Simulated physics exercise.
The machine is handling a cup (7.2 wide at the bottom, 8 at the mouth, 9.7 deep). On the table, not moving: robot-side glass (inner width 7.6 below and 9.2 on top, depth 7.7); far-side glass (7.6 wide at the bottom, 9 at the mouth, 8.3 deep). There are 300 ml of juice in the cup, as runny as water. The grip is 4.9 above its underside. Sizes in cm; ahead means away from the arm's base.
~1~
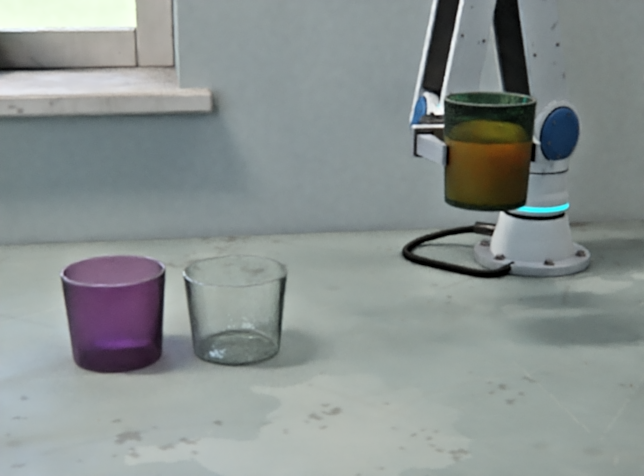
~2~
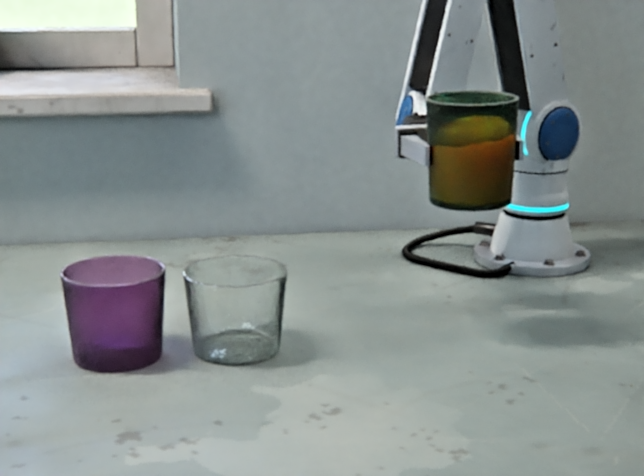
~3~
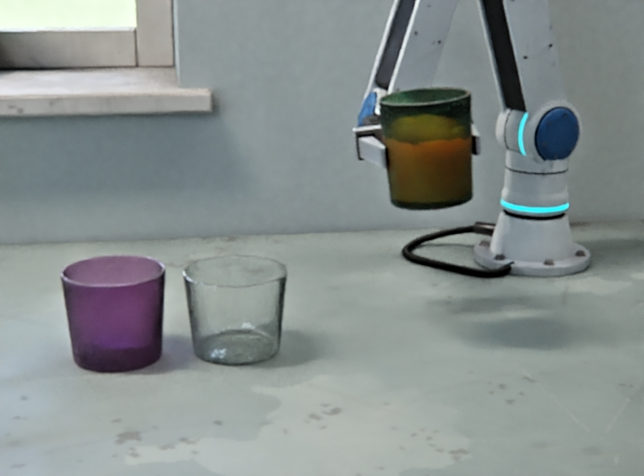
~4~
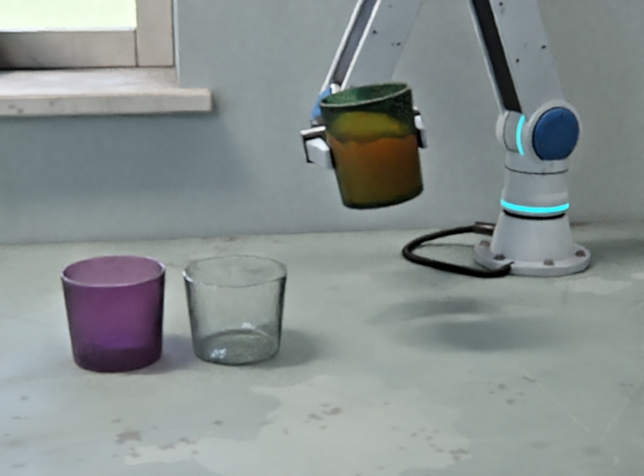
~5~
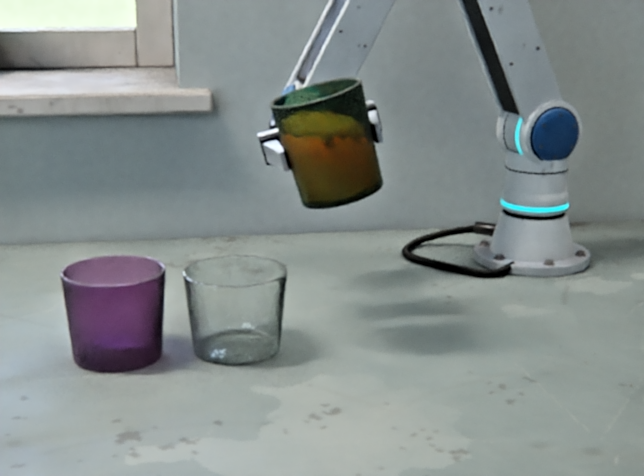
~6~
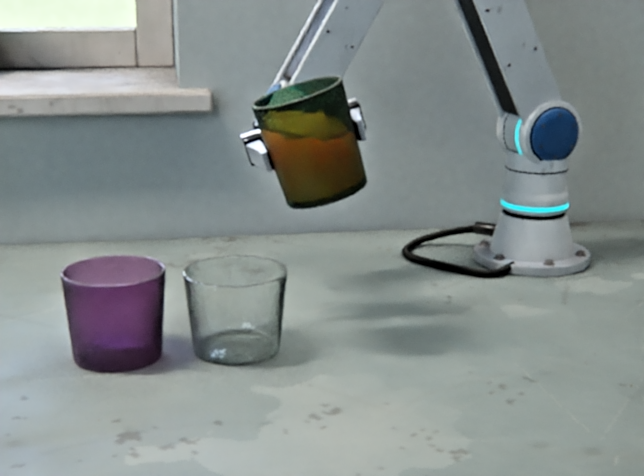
A white robot arm with blue joints grips a dark green glass of orange liquid at the right and carries it leftward through the air, gradually tilting it to the left. On the worn, pale grey-green tabletop at the left stand a purple glass and a clear glass, both motionless. The steady view looks slightly down across the table toward a grey wall and a window ledge.
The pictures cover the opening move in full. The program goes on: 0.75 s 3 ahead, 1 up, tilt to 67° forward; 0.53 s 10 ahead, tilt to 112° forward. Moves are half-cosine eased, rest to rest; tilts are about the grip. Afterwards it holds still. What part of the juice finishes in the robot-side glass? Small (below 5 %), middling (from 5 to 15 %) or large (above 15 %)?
Answer: Small; below 5 % of the juice finishes in the robot-side glass.
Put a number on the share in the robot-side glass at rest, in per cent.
Some 1 per cent.
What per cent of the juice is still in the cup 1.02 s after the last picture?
Near 65 %.
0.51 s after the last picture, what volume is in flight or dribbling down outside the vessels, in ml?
Some 5 ml.
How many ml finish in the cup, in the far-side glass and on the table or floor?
Roughly 0, 140, 150 ml.
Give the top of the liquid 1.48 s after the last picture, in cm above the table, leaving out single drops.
Up to some 14 cm.
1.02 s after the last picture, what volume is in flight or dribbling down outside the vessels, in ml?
About 15 ml.
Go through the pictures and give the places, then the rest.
In the first picture, cup middle at (487, 152), level; upper third of the juice around (488, 141), from x 450 to 530, top at y 125; 295 ml in the cup.
In the second picture, cup middle at (471, 152), tilted 2° forward; upper third of the juice around (475, 139), from x 430 to 510, top at y 120.
In the third picture, cup middle at (428, 150), tilted 6° forward; upper third of the juice around (428, 137), from x 385 to 470, top at y 120.
In the fourth picture, cup middle at (374, 147), tilted 11° forward; upper third of the juice around (372, 134), from x 330 to 420, top at y 120.
In the fifth picture, cup middle at (330, 145), tilted 15° forward; upper third of the juice around (325, 132), from x 280 to 375, top at y 115.
In the sixth picture, cup middle at (313, 145), tilted 17° forward; upper third of the juice around (306, 132), from x 265 to 360, top at y 115; 295 ml in the cup.
Then, 0.51 s after the last picture, tilted 56° forward, liquid up to 23 above the table; 295 ml in the cup, 5 ml in the air or running down outside.
Then, 1.02 s after the last picture, tilted 91° forward, liquid up to 26 above the table; 195 ml in the cup, 75 ml in the far-side glass, 5 ml on the table or floor, 15 ml in the air or running down outside.
Then, 1.48 s after the last picture, tilted 112° forward, liquid up to 32 above the table; 140 ml in the far-side glass, 140 ml on the table or floor, 10 ml in the air or running down outside.
Then, 2.28 s after the last picture, tilted 112° forward, liquid up to 4 above the table; 150 ml on the table or floor, 140 ml in the far-side glass, 5 ml in the robot-side glass.
Final state, 150 ml on the table or floor, 140 ml in the far-side glass, 5 ml in the robot-side glass. That is 1 % in the robot-side glass.
